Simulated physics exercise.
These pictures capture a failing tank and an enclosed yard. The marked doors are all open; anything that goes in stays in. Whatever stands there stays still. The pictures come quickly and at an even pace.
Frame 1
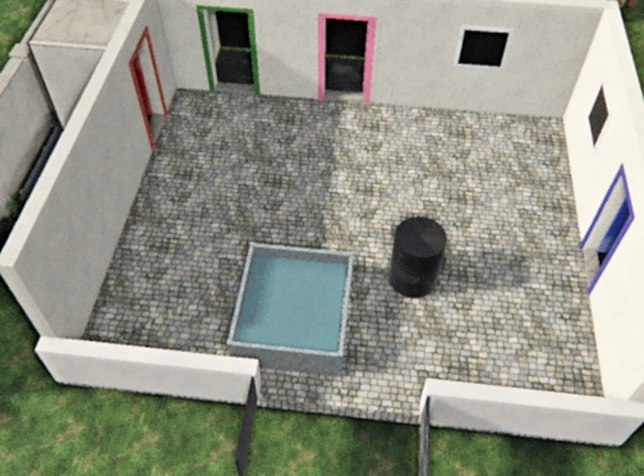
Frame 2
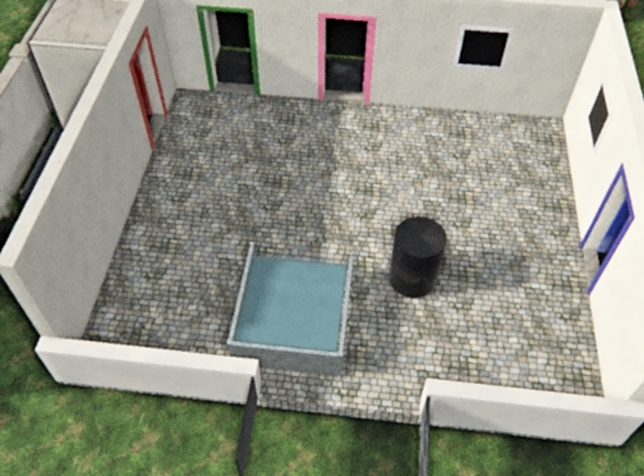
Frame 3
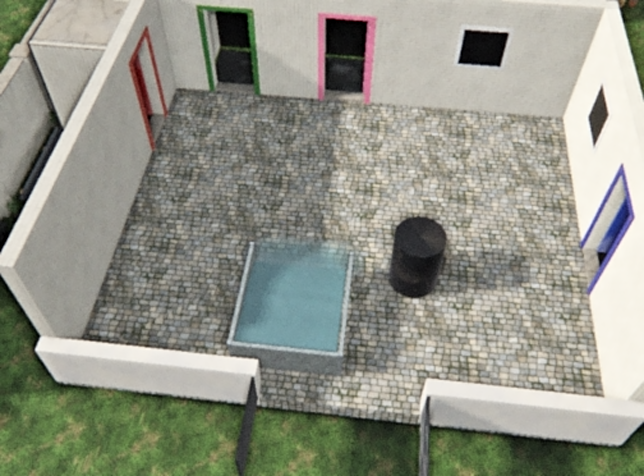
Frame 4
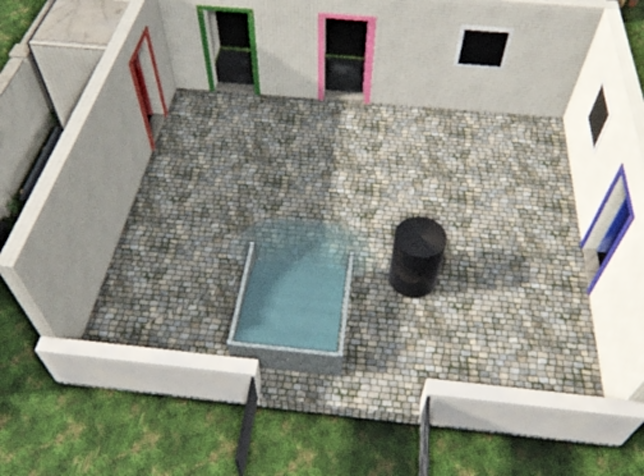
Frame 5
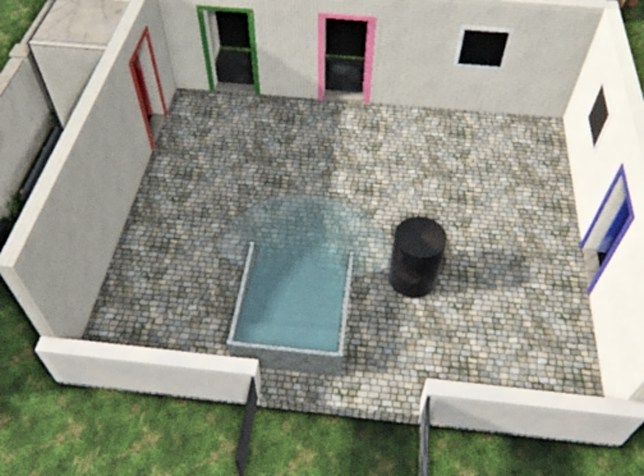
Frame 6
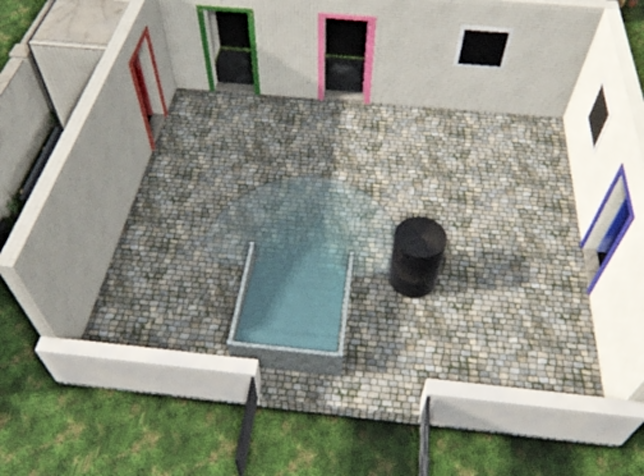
In a walled, stone-paved yard, an open tank of water beside a dark barrel lost its far side, and the water poured out through the gap, spreading across the paving in a widening fan.
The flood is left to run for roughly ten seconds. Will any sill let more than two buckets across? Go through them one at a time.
The red door does not; the pink door does; the green door does; the blue door does not.
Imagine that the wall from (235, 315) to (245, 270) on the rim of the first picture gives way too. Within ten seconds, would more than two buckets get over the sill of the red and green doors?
I think the red door remains below the limit and the green door crosses the limit.
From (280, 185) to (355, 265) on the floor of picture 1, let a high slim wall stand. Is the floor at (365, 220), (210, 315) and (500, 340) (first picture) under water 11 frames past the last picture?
Taking the points in order, they are high and dry, high and dry and high and dry.
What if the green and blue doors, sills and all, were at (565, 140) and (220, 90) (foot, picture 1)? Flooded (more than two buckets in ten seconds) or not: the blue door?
Here the blue door exceeds it.
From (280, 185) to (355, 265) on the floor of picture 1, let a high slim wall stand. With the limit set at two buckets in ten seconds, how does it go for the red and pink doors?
The red door ends up above, and the pink door remains below.
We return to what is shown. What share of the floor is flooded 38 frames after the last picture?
It comes to roughly 55 in a hundred.
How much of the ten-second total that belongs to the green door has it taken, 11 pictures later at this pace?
Roughly 0 per cent.
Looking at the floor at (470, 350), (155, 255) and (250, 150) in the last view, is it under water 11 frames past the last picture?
One after the other: No water, free of water, awash.
A moment on, water covers 25 % of the floor; the red door not reached, the pink door not reached, the green door not reached, the blue door not reached.
Next, water covers 40 % of the floor; the red door not reached, the pink door over two buckets in, the green door not reached, the blue door not reached.
Then, water covers 50 % of the floor; the red door wet at the sill, nothing in, the pink door far over two buckets in, the green door over two buckets in, the blue door not reached.
Later, water covers 55 % of the floor; the red door under two buckets in, the pink door far over two buckets in, the green door over two buckets in, the blue door not reached.
In the end, water covers 85 % of the floor; the red door under two buckets in, the pink door far over two buckets in, the green door over two buckets in, the blue door wet at the sill, nothing in.
